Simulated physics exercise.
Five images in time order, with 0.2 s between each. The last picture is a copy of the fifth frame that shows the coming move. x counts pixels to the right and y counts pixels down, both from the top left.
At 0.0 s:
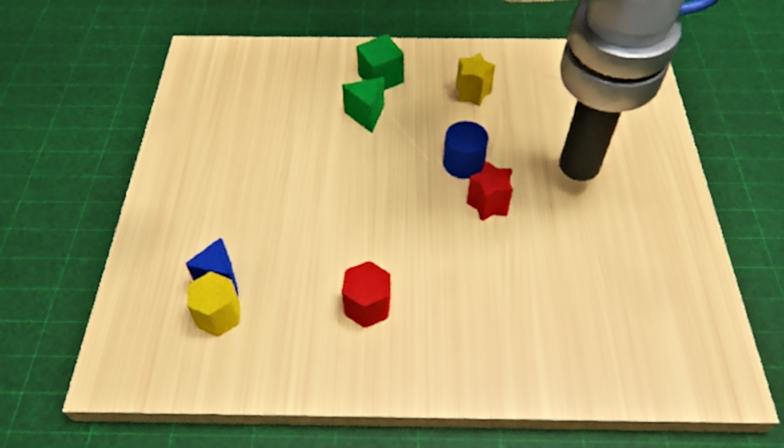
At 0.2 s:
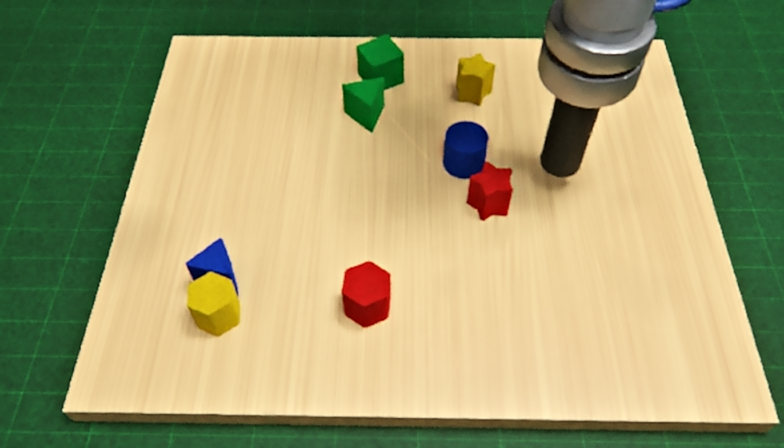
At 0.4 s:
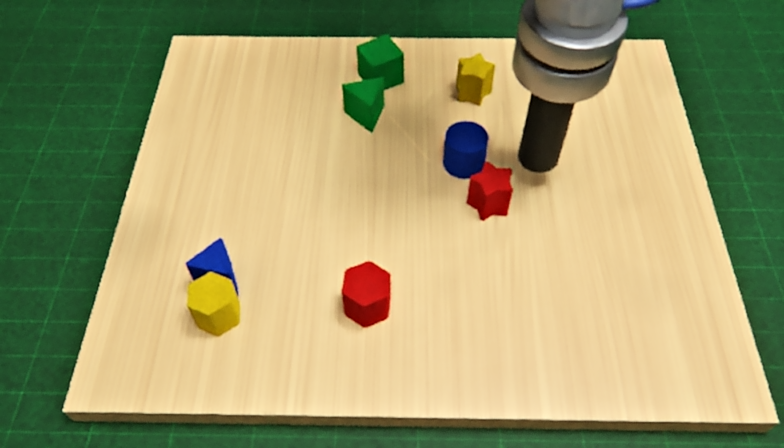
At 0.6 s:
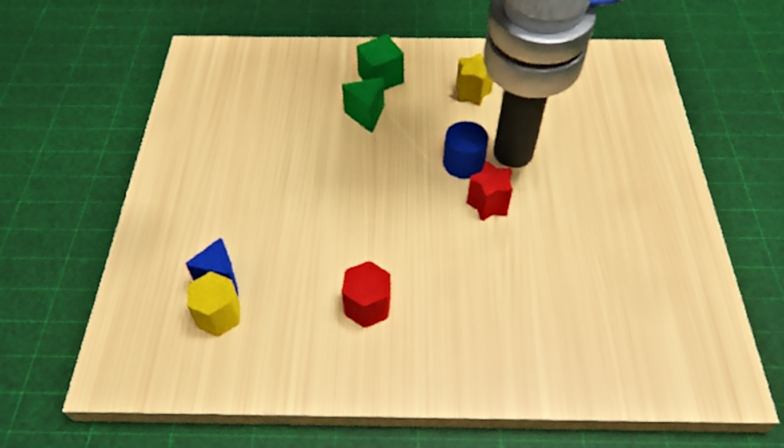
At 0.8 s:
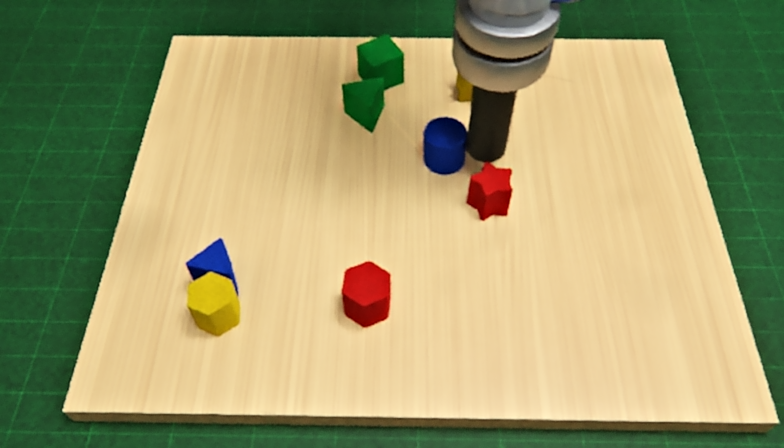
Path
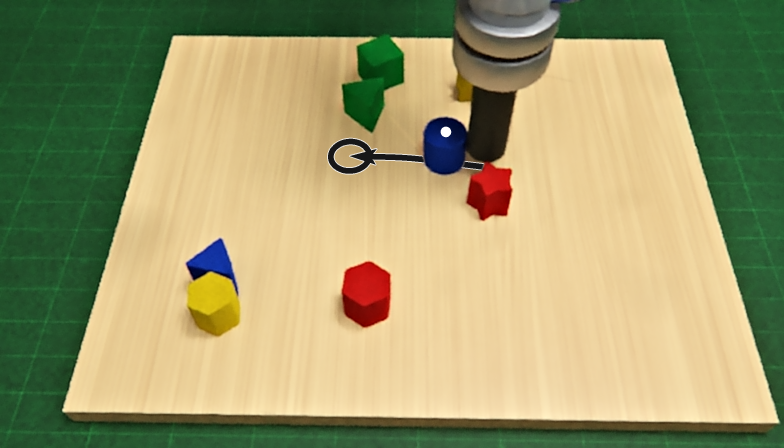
A robot arm's black rod moves left across the board and nudges the blue cylinder left.
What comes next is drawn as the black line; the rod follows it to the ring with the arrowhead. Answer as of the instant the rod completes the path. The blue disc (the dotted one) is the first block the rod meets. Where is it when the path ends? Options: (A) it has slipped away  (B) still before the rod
I choose B.
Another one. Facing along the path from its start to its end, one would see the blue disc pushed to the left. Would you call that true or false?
This is false.
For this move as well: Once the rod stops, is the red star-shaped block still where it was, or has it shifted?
From what I can tell, it will keep its place.
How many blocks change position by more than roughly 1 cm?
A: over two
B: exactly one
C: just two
My answer is option C.
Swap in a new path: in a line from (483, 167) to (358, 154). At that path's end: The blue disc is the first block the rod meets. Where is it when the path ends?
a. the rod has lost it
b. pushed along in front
I choose b.
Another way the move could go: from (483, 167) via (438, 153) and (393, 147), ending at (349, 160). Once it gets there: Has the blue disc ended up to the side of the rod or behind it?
The answer is no.
Path on the board, from (483, 167) through (438, 161) and (394, 157) to (350, 156); the dot is on the blue disc.
What follows on the original path. One third of the way, rod at (440, 142); blue disc at (401, 124).
Two thirds of the way, rod at (394, 138); green triangle at (359, 85), turned 30° clockwise; blue disc at (357, 116).
At the end, rod at (348, 137); green triangle at (351, 84), turned 65° clockwise; blue disc at (320, 108); red star-shaped block in place.
